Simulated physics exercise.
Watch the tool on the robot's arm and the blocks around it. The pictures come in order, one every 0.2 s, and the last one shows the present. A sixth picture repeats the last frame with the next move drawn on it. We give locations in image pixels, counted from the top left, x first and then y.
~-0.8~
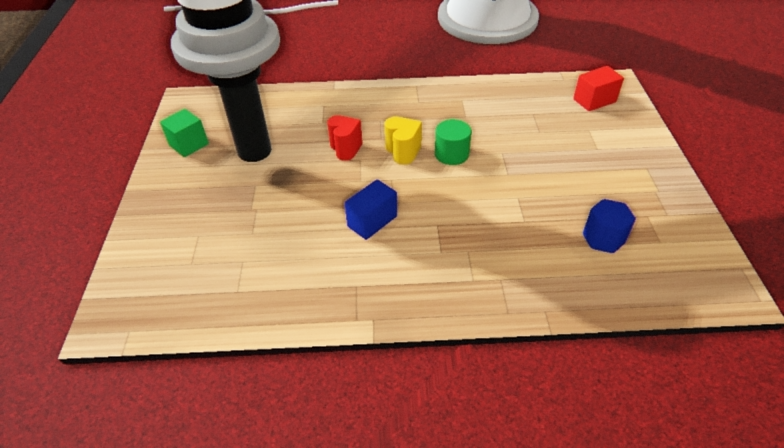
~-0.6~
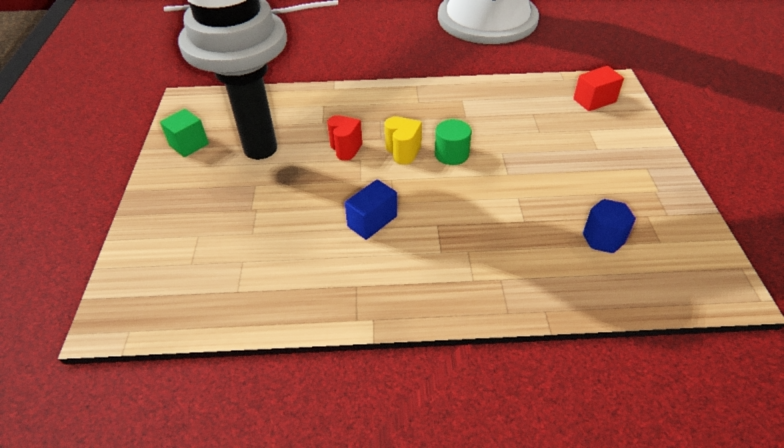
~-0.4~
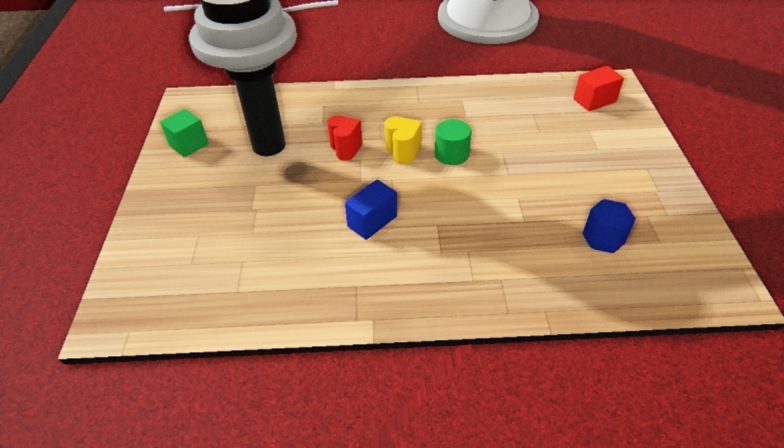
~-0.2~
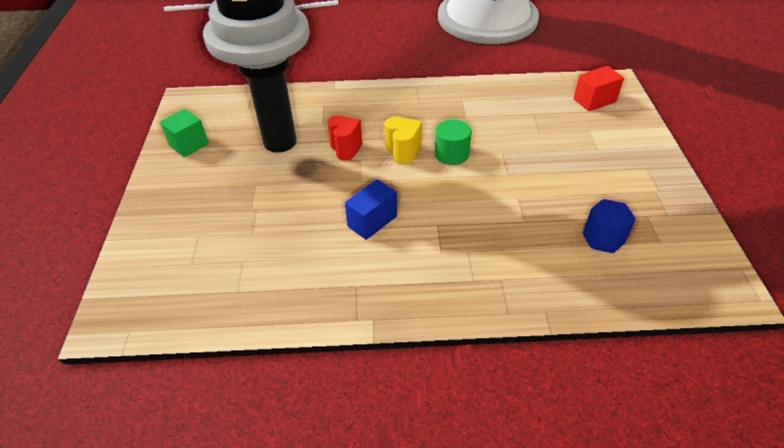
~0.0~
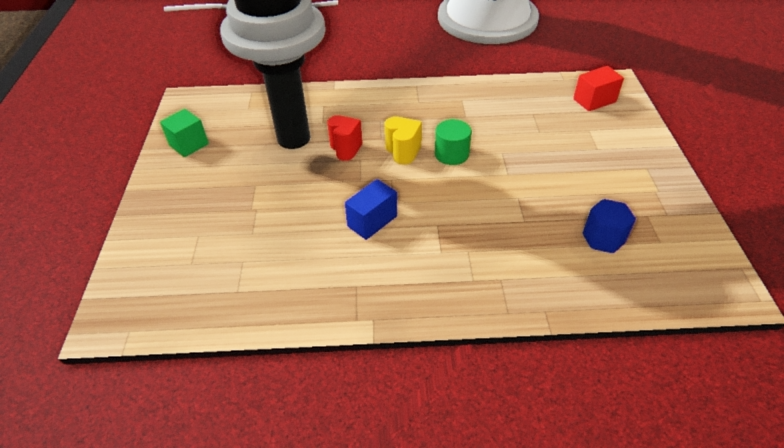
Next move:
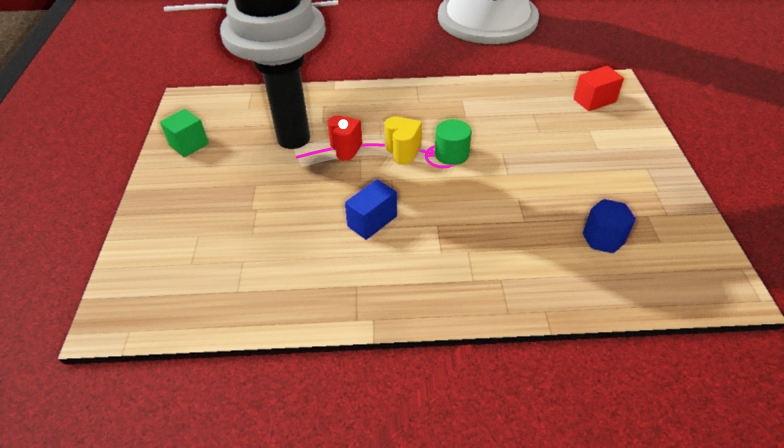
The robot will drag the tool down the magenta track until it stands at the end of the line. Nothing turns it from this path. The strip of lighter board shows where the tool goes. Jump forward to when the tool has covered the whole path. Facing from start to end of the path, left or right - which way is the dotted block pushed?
My prediction: Leftwards.
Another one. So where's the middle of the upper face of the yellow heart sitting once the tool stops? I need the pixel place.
That would be at about pixel (481, 132).
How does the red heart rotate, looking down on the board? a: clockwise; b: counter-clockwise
That would be b.
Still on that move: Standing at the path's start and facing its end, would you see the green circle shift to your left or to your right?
Its sideways move is to the right.
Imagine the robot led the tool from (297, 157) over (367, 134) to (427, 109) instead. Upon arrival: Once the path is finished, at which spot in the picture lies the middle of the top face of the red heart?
It comes to (430, 103).
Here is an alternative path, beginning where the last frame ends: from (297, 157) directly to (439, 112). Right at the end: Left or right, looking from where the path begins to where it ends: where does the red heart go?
The shift goes right.
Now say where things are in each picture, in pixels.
In the first frame, lower end of the tool at (255, 152), tops of blocks, red heart at (343, 124), yellow heart at (403, 127), green circle at (454, 129).
In the second frame, tool at (261, 149), blocks as before.
In the third frame, tool at (269, 146), blocks as before.
In the fourth frame, tool at (280, 143), blocks as before.
In the fifth frame, tool at (294, 139), red heart at (343, 124), yellow heart at (403, 127), green circle at (454, 129).
The drawn path runs from (297, 157) over (346, 147) and (395, 146) to (443, 156); the dot is on the red heart.
The first path, step by step. One third of the way, tool at (345, 128); red heart at (372, 118), turned 15° clockwise.
Two thirds of the way, tool at (395, 128); red heart at (413, 108), turned 25° anticlockwise; yellow heart at (431, 127), turned 85° clockwise; green circle at (464, 132).
At the end, tool at (444, 138); red heart at (421, 108), turned 55° anticlockwise; yellow heart at (481, 132), turned 70° clockwise; green circle at (516, 135).
